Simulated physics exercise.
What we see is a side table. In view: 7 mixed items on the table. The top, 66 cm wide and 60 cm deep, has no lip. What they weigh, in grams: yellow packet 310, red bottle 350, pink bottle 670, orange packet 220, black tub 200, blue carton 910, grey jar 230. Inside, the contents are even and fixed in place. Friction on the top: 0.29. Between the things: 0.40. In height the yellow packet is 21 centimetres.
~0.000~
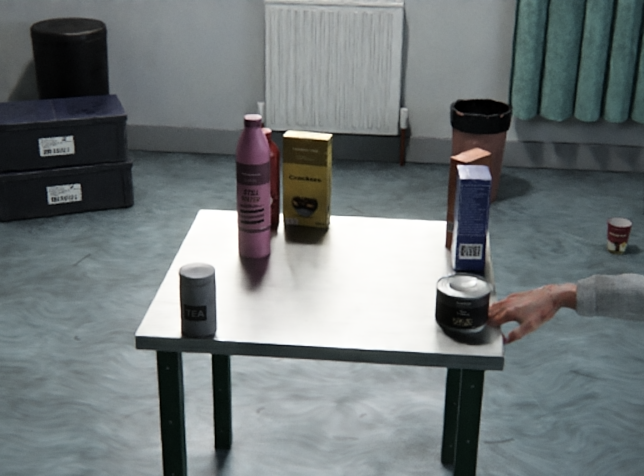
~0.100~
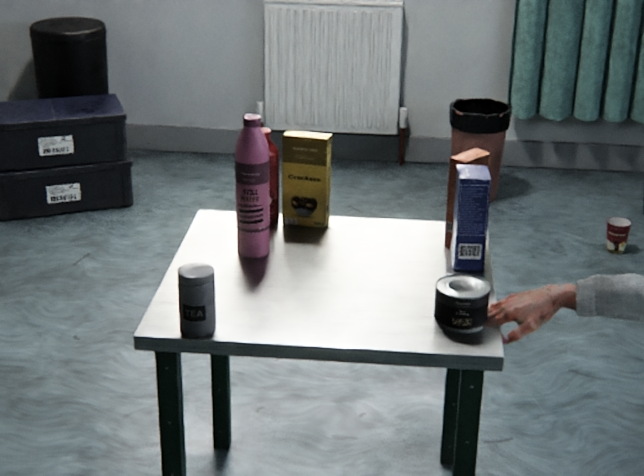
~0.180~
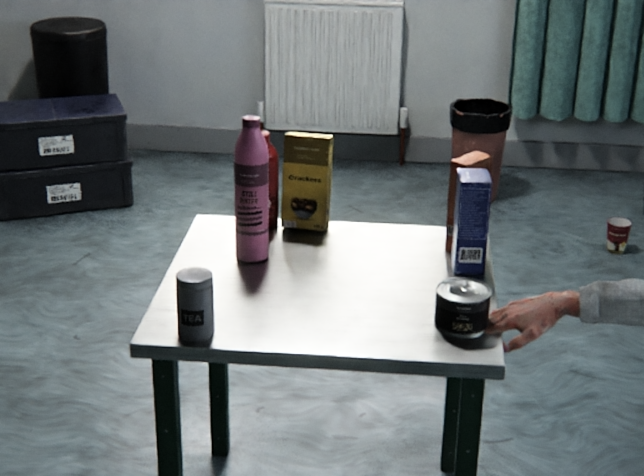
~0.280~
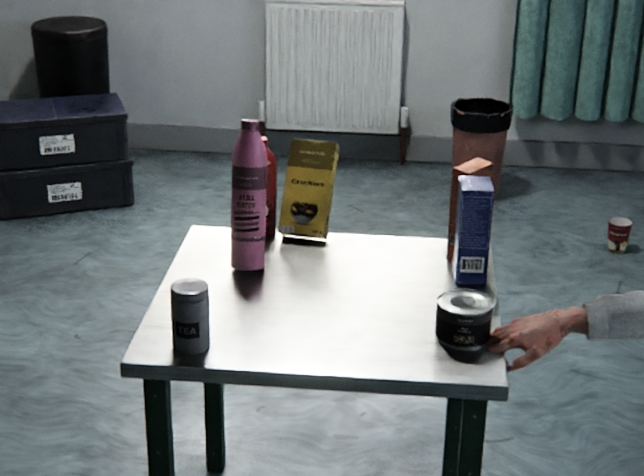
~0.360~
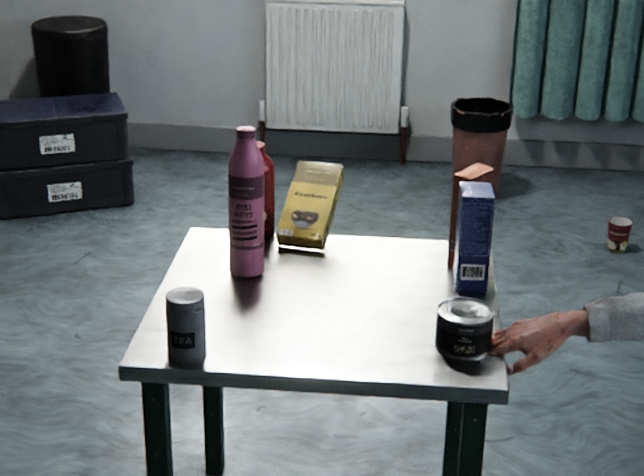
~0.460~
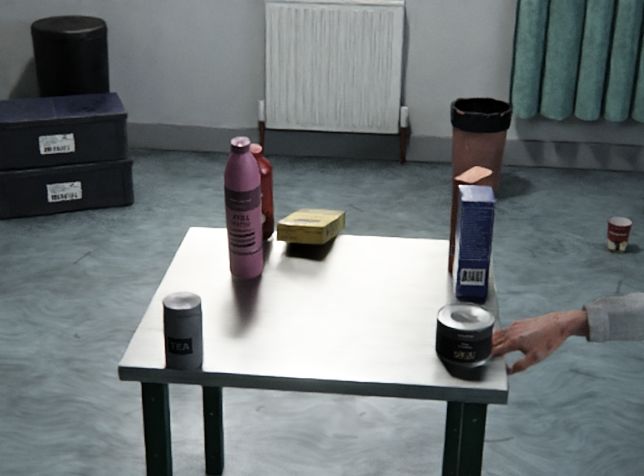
In a grey room with a radiator and teal curtain, a still camera looks slightly down on a white table. A grey jar stands front left, pink and red bottles and a yellow packet behind, and orange and blue cartons and a black tub at right. A hand at the right edge moves with the table as it shifts toward the viewer, the yellow packet tips backward nearly flat, and the pink bottle leans slightly left.
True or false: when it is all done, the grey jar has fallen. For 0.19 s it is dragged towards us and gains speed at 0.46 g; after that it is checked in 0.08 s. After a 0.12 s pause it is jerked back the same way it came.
True.
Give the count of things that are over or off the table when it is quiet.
The tally is 4.
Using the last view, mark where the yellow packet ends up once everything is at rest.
It comes to rest somewhere around (290, 327).
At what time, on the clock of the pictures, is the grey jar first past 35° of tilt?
About 0.7 seconds.
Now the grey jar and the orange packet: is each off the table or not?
The grey jar winds up out of bounds; the orange packet stays within bounds.
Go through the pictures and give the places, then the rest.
The first picture shows grey jar (198, 299); yellow packet (307, 180).
The second picture shows pink bottle (253, 186).
The third picture shows table 3 cm from its start; yellow packet (307, 182) tilted 8°; black tub (462, 307).
The fourth picture shows table 10 cm from its start; yellow packet (309, 189) off the table.
The fifth picture shows table 11 cm from its start; yellow packet (311, 204) tilted 60°; pink bottle (246, 202) tilted 3°.
The sixth picture shows table 11 cm from its start; grey jar (183, 331); black tub (464, 334).
By 0.66 s, table 2 cm from its start; yellow packet and grey jar now off the table; pink bottle tilted 75°; red bottle tilted 57°.
By 0.86 s, pink bottle on its side; red bottle on its side; blue carton 3 cm from its spot.
When it is over (1.4 s), off the table and tipped over, yellow packet and grey jar; lying over on the table, red bottle and pink bottle; the other 3 within 5 cm of the start.
